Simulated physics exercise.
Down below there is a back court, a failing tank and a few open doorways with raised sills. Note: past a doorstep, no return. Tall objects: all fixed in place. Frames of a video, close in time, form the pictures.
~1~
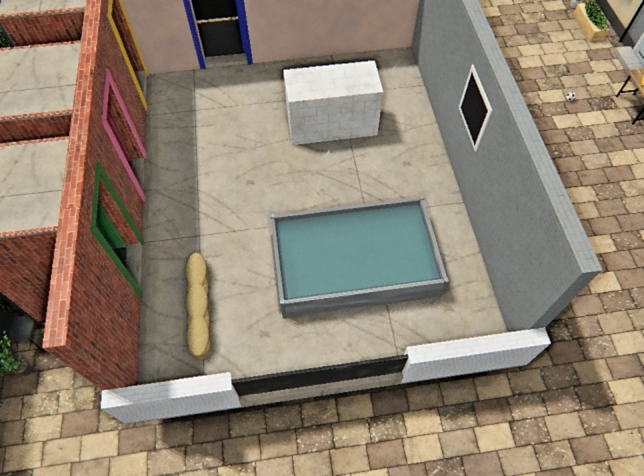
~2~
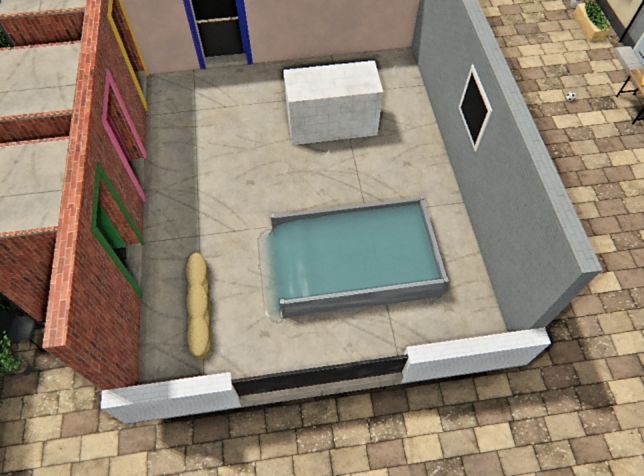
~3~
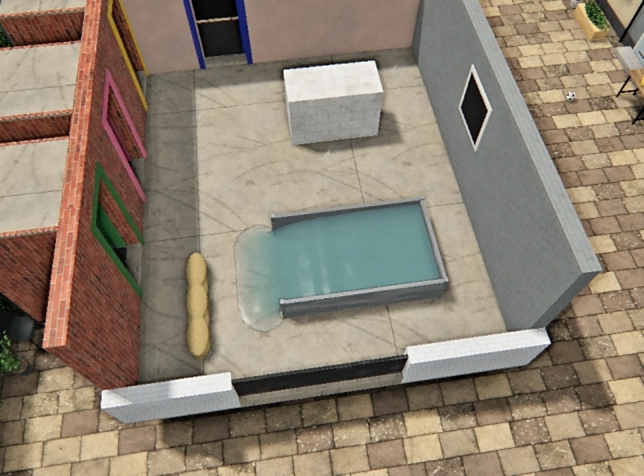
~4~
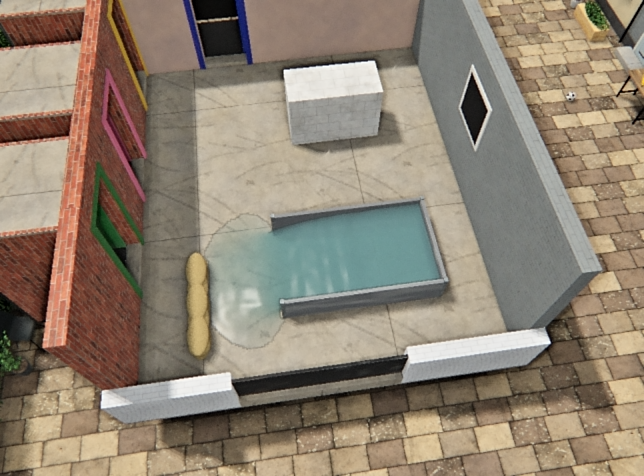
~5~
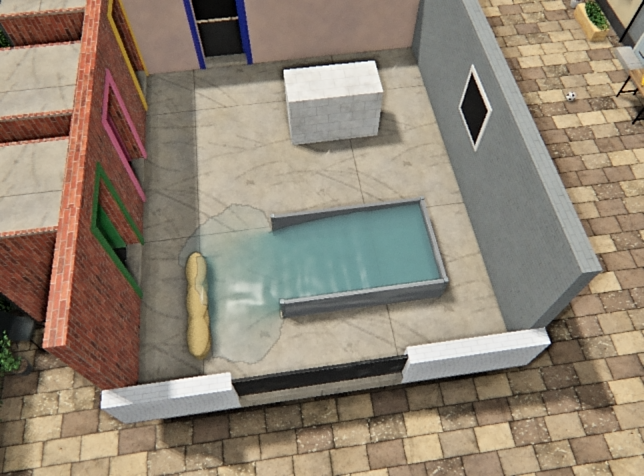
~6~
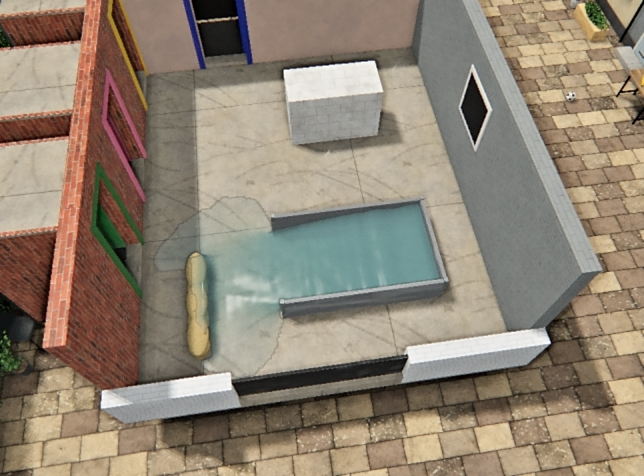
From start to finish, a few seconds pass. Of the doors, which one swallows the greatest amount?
The pink door swallows the most.
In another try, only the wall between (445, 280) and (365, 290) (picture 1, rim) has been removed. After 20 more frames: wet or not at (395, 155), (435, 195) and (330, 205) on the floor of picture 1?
Going through them in turn, I'd say sodden, sodden and spared.
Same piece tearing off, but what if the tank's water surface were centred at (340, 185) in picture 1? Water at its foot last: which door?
It's the blue-painted one.
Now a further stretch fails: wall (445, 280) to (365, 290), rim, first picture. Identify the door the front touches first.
That would be the one in green.
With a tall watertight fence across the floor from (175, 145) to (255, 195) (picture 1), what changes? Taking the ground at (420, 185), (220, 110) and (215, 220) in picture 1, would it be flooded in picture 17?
Spot by spot, my read is still bare, then still bare, then reached by the flood.
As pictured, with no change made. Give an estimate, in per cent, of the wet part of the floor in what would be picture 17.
I reckon 25 per cent or so.
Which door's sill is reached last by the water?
That one is the blue door.
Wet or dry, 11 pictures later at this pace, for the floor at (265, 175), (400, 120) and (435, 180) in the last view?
As listed: Free of water, dry, free of water.
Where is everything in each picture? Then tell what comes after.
In the first frame, the open tank at (356, 250) is whole and still.
In the second frame, water pours out at (281, 268) and has run to (267, 235).
In the third frame, the front is at (243, 238), out from the gap at (281, 269).
In the fourth frame, the front is at (229, 228), out from the gap at (281, 270).
In the fifth frame, water pours out at (281, 270) and has run to (185, 254).
In the sixth frame, the front is at (160, 260), out from the gap at (281, 270).
A moment on, water covers 15 % of the floor; yellow door not reached, blue door not reached, pink door not reached, green door a trickle in.
Next, water covers 25 % of the floor; yellow door not reached, blue door not reached, pink door a trickle in, green door a trickle in.
Then, water covers 45 % of the floor; yellow door wet at the sill, nothing in, blue door not reached, pink door some in, green door a trickle in.
Later, water covers 70 % of the floor; yellow door a trickle in, blue door a trickle in, pink door a lot in, green door some in.
In the end, water covers 90 % of the floor; yellow door a trickle in, blue door a trickle in, pink door a lot in, green door some in; the pink door has let in the most.
